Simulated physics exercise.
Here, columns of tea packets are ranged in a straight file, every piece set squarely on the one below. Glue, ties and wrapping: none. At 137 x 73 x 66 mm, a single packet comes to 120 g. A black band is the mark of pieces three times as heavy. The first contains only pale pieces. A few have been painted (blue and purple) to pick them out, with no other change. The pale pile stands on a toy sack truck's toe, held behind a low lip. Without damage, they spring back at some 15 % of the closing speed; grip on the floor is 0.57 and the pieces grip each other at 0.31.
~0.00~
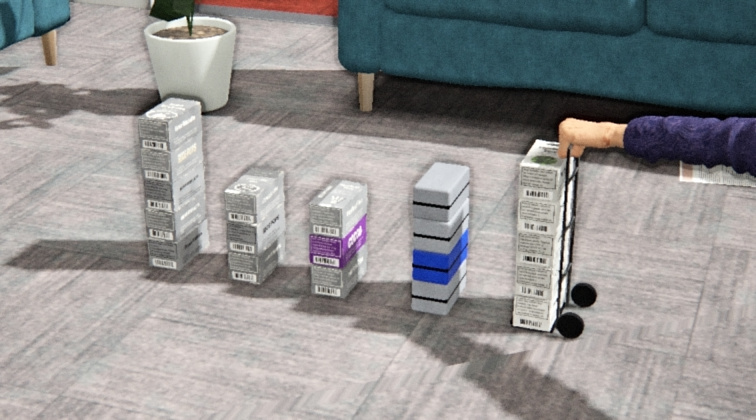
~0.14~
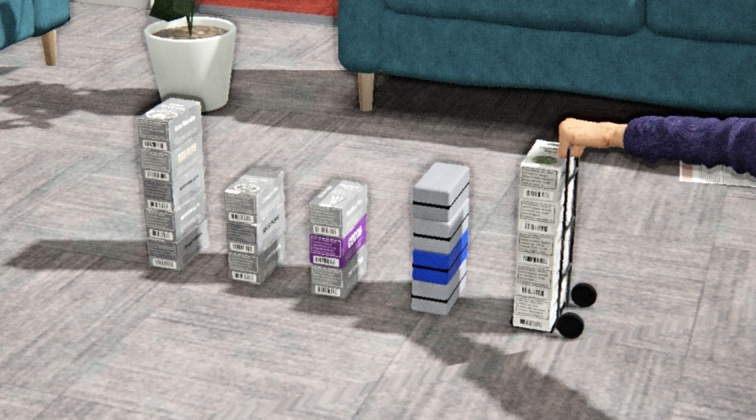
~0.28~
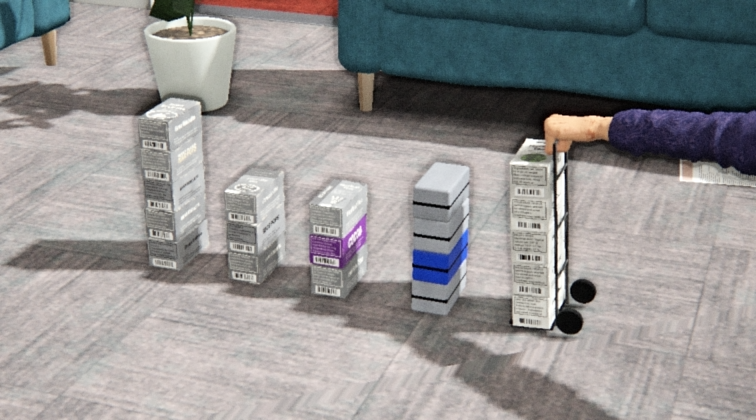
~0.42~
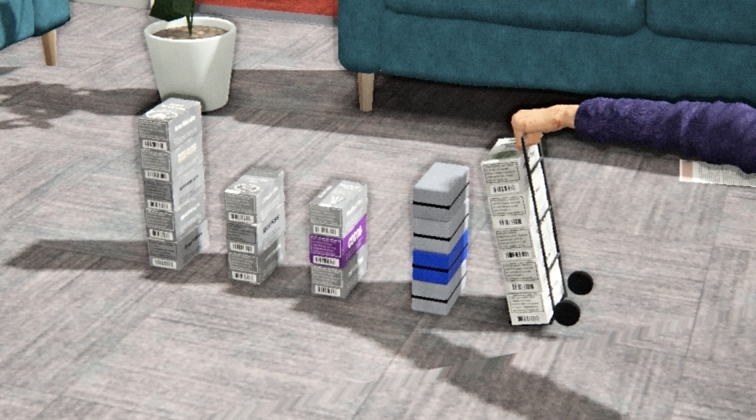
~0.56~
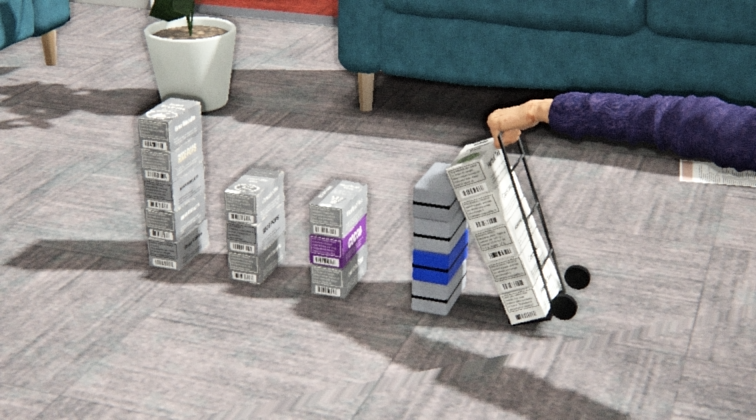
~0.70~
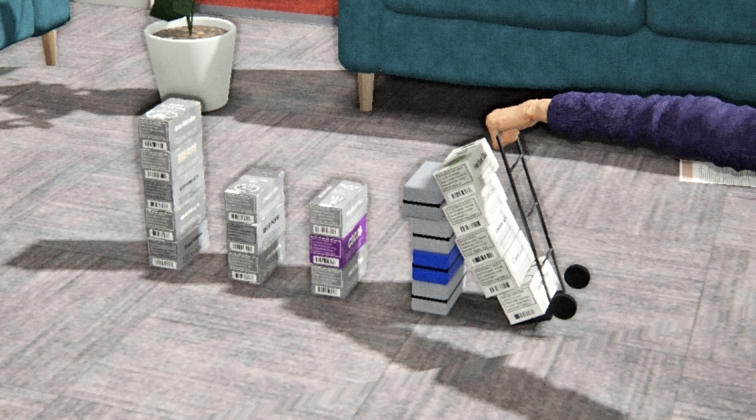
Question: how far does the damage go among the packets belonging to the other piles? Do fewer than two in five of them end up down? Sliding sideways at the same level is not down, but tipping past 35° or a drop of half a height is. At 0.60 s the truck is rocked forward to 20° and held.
Yes, fewer than two in five.
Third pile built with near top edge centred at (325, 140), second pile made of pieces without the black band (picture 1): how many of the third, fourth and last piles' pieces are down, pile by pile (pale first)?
Down by pile: Third 4, fourth 2, last 0.
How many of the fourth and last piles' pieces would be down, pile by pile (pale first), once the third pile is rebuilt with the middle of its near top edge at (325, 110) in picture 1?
Then fourth 0, last 0.
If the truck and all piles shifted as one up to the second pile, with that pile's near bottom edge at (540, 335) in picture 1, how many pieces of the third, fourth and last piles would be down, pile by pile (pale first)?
After that shift, the third pile would have 0 down, the fourth 0 and the last 0.
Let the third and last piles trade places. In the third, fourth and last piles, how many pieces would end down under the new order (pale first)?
Down per pile: Third 0, fourth 0, last 0.
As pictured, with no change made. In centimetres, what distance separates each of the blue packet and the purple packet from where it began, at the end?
Well, the blue finishes about 0 cm from where it began, while the purple finishes about 0 cm from its start.
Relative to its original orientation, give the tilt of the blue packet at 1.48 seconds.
Something like 0°, give or take.
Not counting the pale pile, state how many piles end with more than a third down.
All told, the figure is 0.
After 0.76 s, 0 of the pale pile down; none of the 15 other packets down, 1 disturbed.
In the end (1.6 s), 0 of the pale pile down; none of the 15 other packets down, 1 disturbed; blue packet unmoved; purple packet unmoved. That is 0 per cent. From the last view, middles, blue packet near (440, 254), purple packet near (338, 238).
